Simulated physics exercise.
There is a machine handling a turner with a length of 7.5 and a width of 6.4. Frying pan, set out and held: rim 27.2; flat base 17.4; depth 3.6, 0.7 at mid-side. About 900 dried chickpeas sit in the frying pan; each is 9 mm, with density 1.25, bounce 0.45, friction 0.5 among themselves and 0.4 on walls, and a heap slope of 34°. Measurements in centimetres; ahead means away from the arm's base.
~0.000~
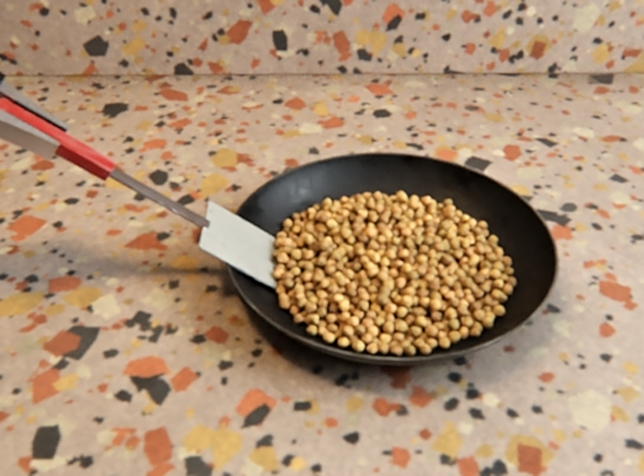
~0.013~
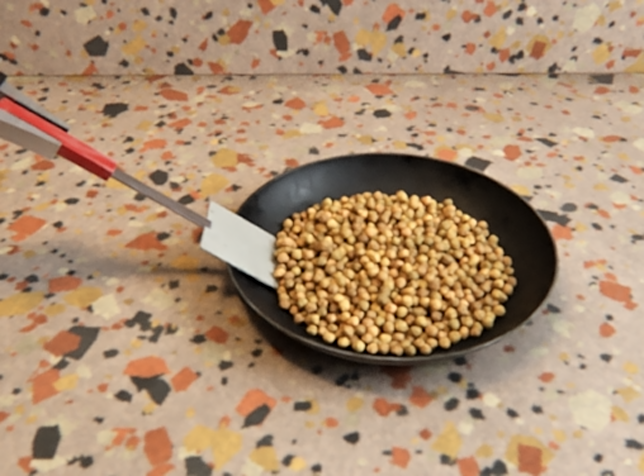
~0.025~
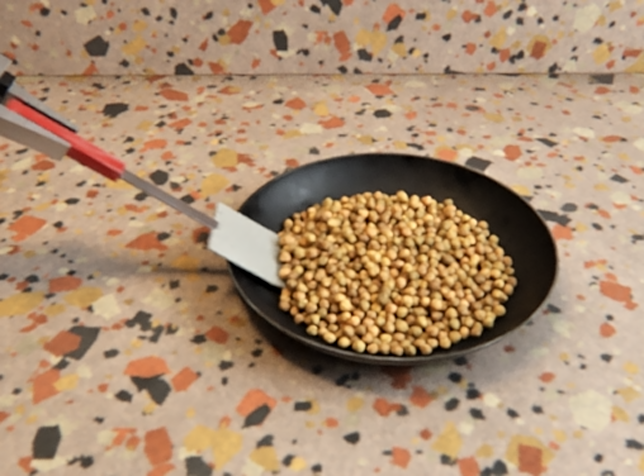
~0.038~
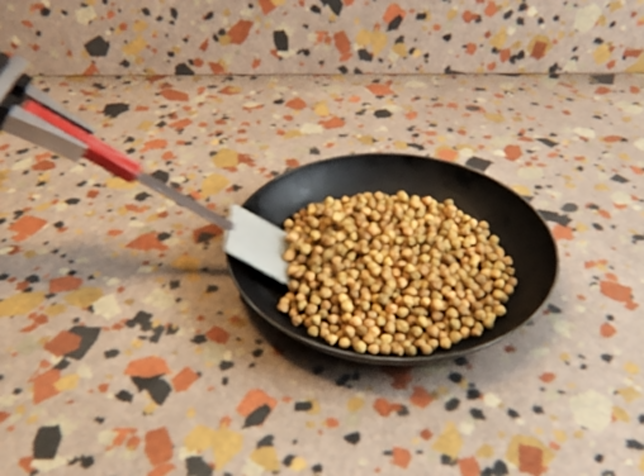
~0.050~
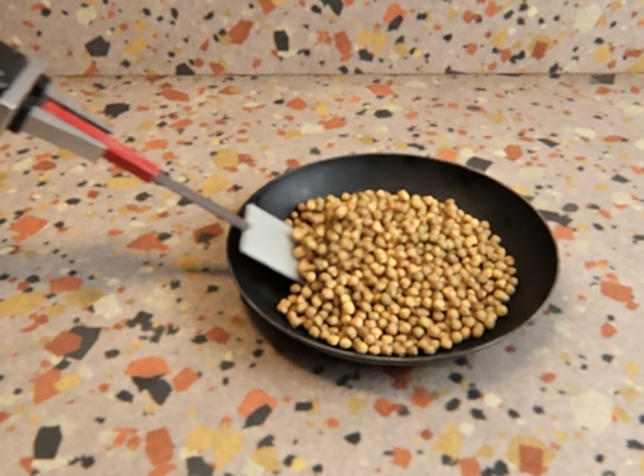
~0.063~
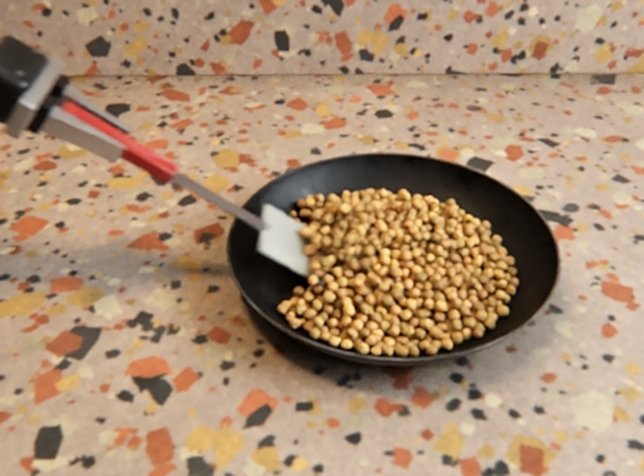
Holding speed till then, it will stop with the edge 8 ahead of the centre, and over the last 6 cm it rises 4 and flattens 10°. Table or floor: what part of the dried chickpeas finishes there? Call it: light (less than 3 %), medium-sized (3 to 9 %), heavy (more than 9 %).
It comes out heavy.
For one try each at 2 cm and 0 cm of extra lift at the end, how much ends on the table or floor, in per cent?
Close to 5 and 5 percent respectively.
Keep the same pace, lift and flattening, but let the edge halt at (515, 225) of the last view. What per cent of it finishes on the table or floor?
I'd put it near 15 per cent.
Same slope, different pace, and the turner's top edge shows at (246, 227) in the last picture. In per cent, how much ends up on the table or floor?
Estimate: Close to 5 %.
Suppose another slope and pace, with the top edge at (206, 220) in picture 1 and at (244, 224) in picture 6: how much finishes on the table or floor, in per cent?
Around 5 per cent finishes on the table or floor.
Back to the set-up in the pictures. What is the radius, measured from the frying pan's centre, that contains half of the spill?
I'd say some 42 centimetres, give or take.
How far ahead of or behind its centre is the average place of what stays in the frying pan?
Ahead, by about 3.5 cm.
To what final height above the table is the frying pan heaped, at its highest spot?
It reaches around 4.0 cm.
After 0.10 s, sloping 37°, highest piece 6 above the table; 900 in the frying pan.
After 0.14 s, sloping 34°, highest piece 6 above the table; 900 in the frying pan.
After 0.36 s, sloping 27°, highest piece 4 above the table; 791 in the frying pan, 108 on the table or floor, 1 on the blade or in flight.
After 1.41 s, sloping 27°, highest piece 3 above the table; 791 in the frying pan, 109 on the table or floor.
In the end, 791 in the frying pan, 109 on the table or floor. That is 12 % on the table or floor.
